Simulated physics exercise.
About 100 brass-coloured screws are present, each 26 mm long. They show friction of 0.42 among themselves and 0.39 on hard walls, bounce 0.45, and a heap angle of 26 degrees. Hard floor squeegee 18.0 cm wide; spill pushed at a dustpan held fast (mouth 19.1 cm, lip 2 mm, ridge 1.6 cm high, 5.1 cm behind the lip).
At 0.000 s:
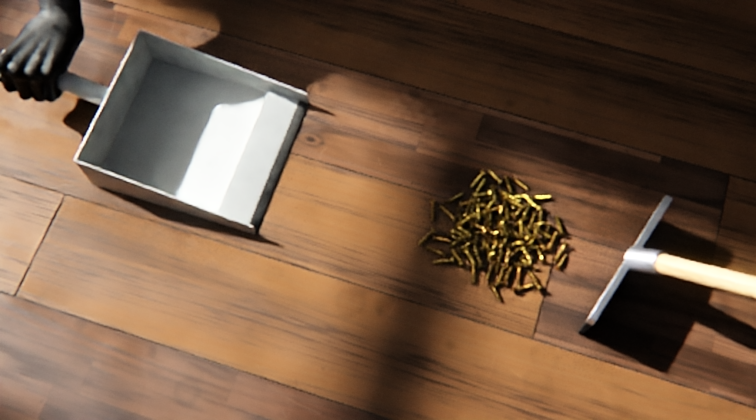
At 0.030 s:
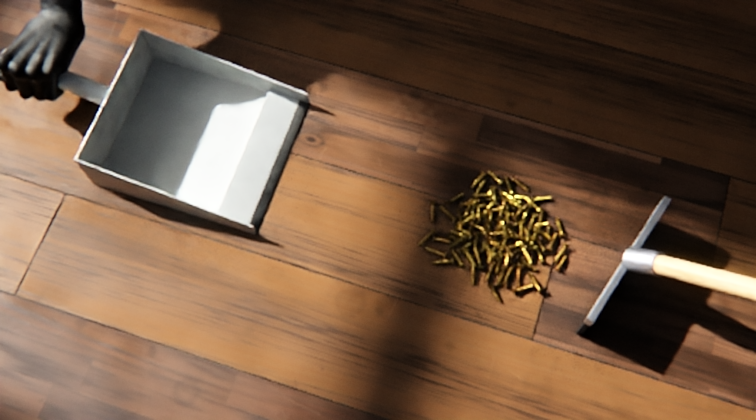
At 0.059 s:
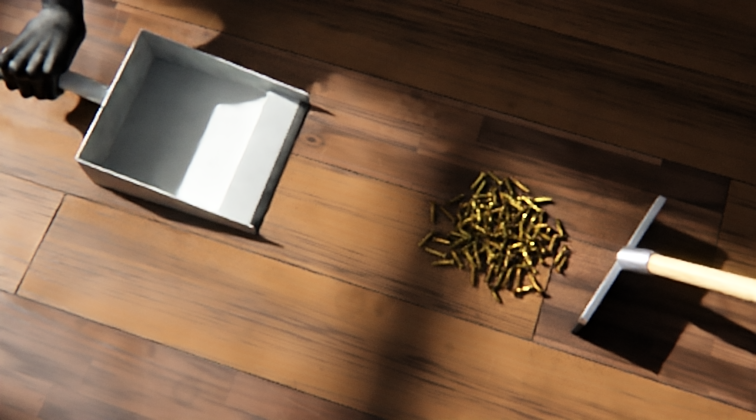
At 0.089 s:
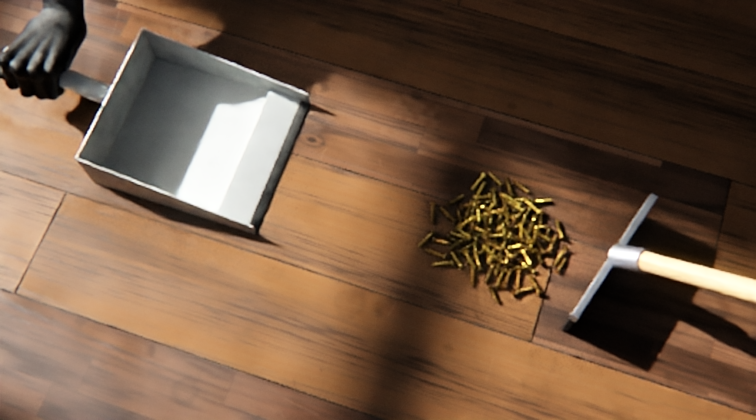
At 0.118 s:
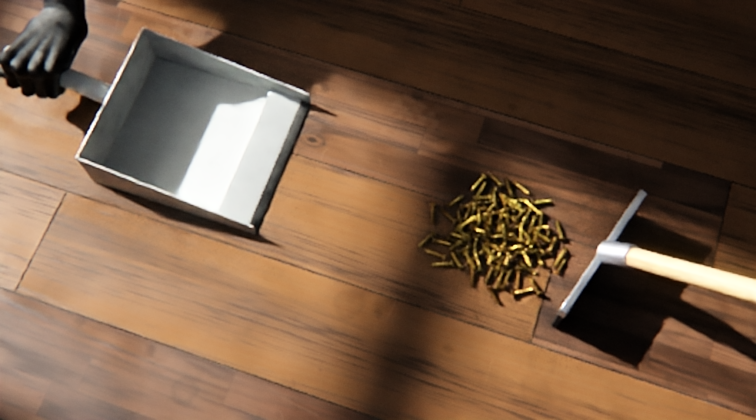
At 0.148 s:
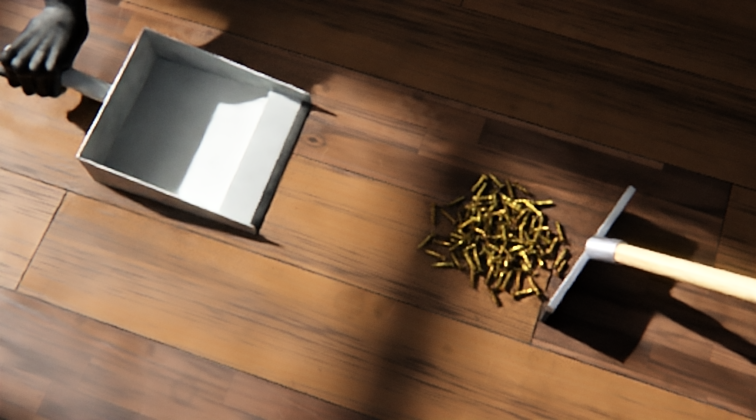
At first, a dark hand holds a metal dustpan still at the left, while a pile of small brass-coloured screws lies on the wooden floor to the right of it. Then a squeegee with a pale handle slides slowly leftward, closing the gap to the pile, which stays undisturbed.
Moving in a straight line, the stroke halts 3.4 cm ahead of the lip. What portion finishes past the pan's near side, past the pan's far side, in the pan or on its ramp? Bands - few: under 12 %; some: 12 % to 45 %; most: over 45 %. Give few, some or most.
Past the pan's near side: Few, past the pan's far side: Some, in the pan or on its ramp: Few.
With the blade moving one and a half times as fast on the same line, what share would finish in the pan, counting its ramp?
Then some 15 in a hundred.
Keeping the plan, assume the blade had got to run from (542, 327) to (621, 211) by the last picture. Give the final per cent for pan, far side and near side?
The pan gets 0, the far side 0 and the near side 10.
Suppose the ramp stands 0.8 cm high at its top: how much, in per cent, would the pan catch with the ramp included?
Roughly 10 per cent.
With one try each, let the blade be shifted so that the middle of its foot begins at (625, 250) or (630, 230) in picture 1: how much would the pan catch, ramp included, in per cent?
The two tries give about 0 % and about 0 %.
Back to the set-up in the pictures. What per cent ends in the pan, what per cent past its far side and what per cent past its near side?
Near 5, far 25, pan 5, all in per cent.
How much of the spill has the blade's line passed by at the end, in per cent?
I'd put it near 10 in a hundred.
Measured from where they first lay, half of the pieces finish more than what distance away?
26 cm or so.
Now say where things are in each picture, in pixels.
The first frame shows blade from (592, 320) to (665, 203), moved 0.0 cm, 0 of the pieces shifted so far; middle of the pieces at (497, 230); pan at (188, 139).
The second frame shows blade from (590, 321) to (664, 204), moved 0.2 cm, 0 of the pieces shifted so far; middle of the pieces at (497, 231).
The third frame shows blade from (584, 320) to (659, 203), moved 0.8 cm, 0 of the pieces shifted so far; middle of the pieces at (497, 232).
The fourth frame shows blade from (575, 317) to (650, 201), moved 1.9 cm, 0 of the pieces shifted so far; middle of the pieces at (497, 233).
The fifth frame shows blade from (563, 312) to (640, 197), moved 3.3 cm, 0 of the pieces shifted so far; middle of the pieces at (497, 234).
The sixth frame shows blade from (551, 308) to (629, 194), moved 4.7 cm, 0 of the pieces shifted so far; middle of the pieces at (497, 234); pan at (191, 137). Its pace works out near 0.48 m/s, heading 9 degrees away from the viewer's side.
After 0.48 s, middle of the blade 23 cm from the lip; 0 % over the lip, far side 5 %, near side 0 %.
After 0.70 s, middle of the blade 13 cm from the lip; 0 % over the lip, far side 15 %, near side 0 %.
After 1.04 s, middle of the blade 6 cm from the lip; 5 % over the lip, far side 25 %, near side 5 %.
In the end, at 1.6 s, near side 5 %, far side 25 %, pan 5 %, in front of the lip or behind the blade 65 %.
